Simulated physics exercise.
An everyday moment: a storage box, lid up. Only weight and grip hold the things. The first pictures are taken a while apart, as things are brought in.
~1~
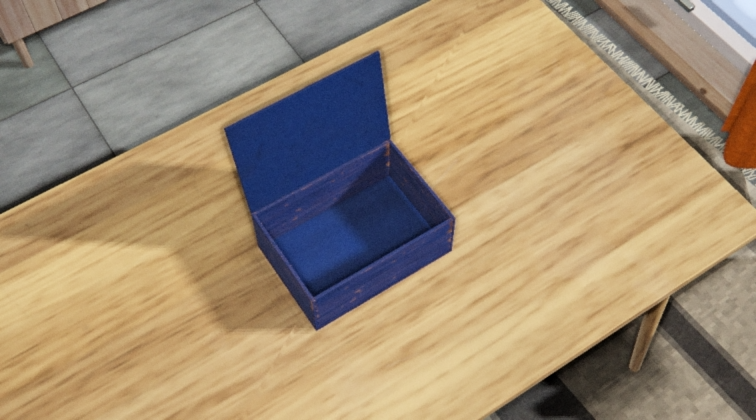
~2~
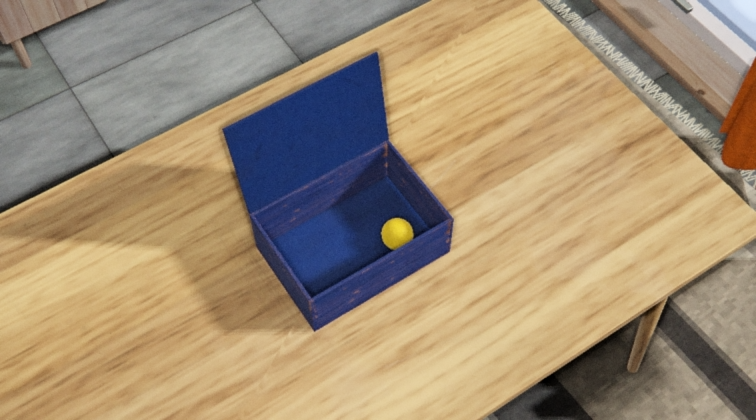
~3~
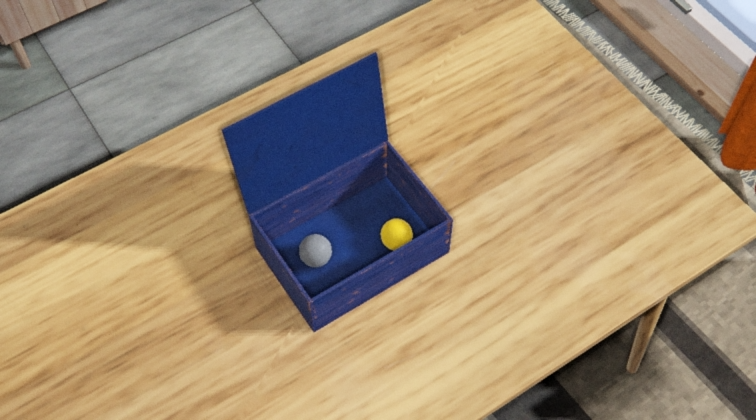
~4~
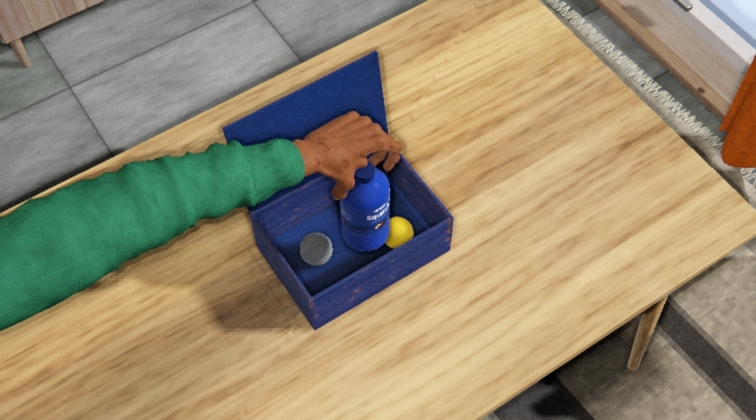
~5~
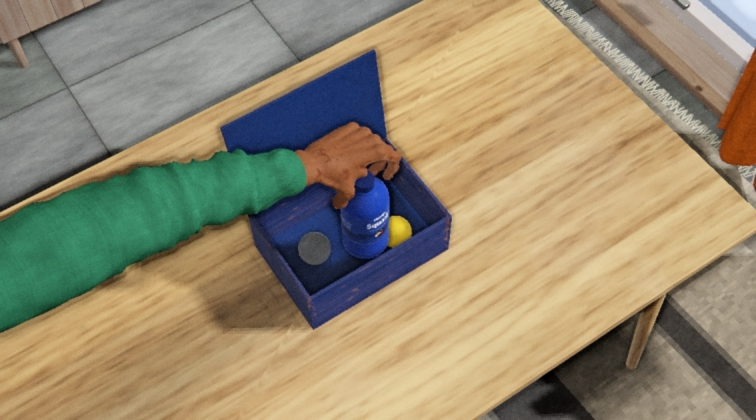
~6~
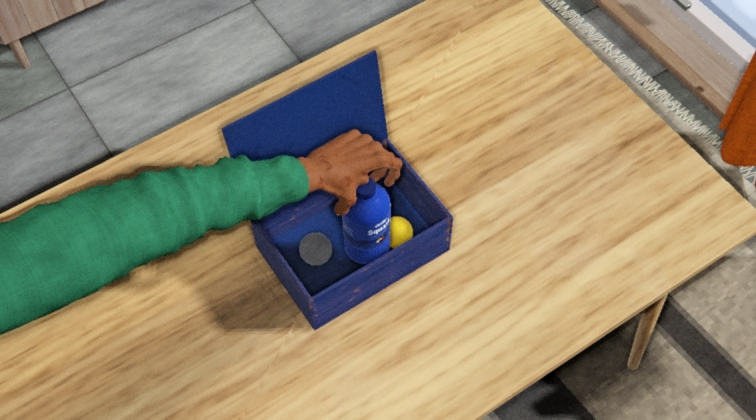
An arm in a green sleeve lowered a blue bottle into an open blue box on a wooden table, after a yellow ball and then a round grey thing had appeared inside.
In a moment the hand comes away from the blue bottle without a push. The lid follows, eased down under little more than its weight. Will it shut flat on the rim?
The lid stays ajar.
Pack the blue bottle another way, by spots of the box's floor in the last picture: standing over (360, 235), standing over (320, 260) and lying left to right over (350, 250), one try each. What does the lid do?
In the first case it stays ajar; in the second case it stays ajar; in the third case it closes.
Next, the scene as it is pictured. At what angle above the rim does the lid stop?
Some 25° above the rim.
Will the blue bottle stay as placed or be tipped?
It ends up tilted.
Then, 0.40 s past the last view, blue bottle rocked 39° from its first pose near (333, 260).
Then, 1.30 s past the last view, lid 78° above the rim; blue bottle rocked 46° from its first pose near (331, 264); yellow lemon displaced a little.
Then, 1.80 s past the last view, lid 45° above the rim; blue bottle rocked 46° from its first pose near (331, 264); yellow lemon displaced a little.
Then, 2.90 s past the last view, lid 23° above the rim; blue bottle rocked 46° from its first pose near (331, 264); yellow lemon displaced a little.
Finally, lid 23° above the rim; down or leaning hard in the box, blue bottle; the other 2 still in place. Final places as the last picture's camera would see them, blue bottle near (331, 264).
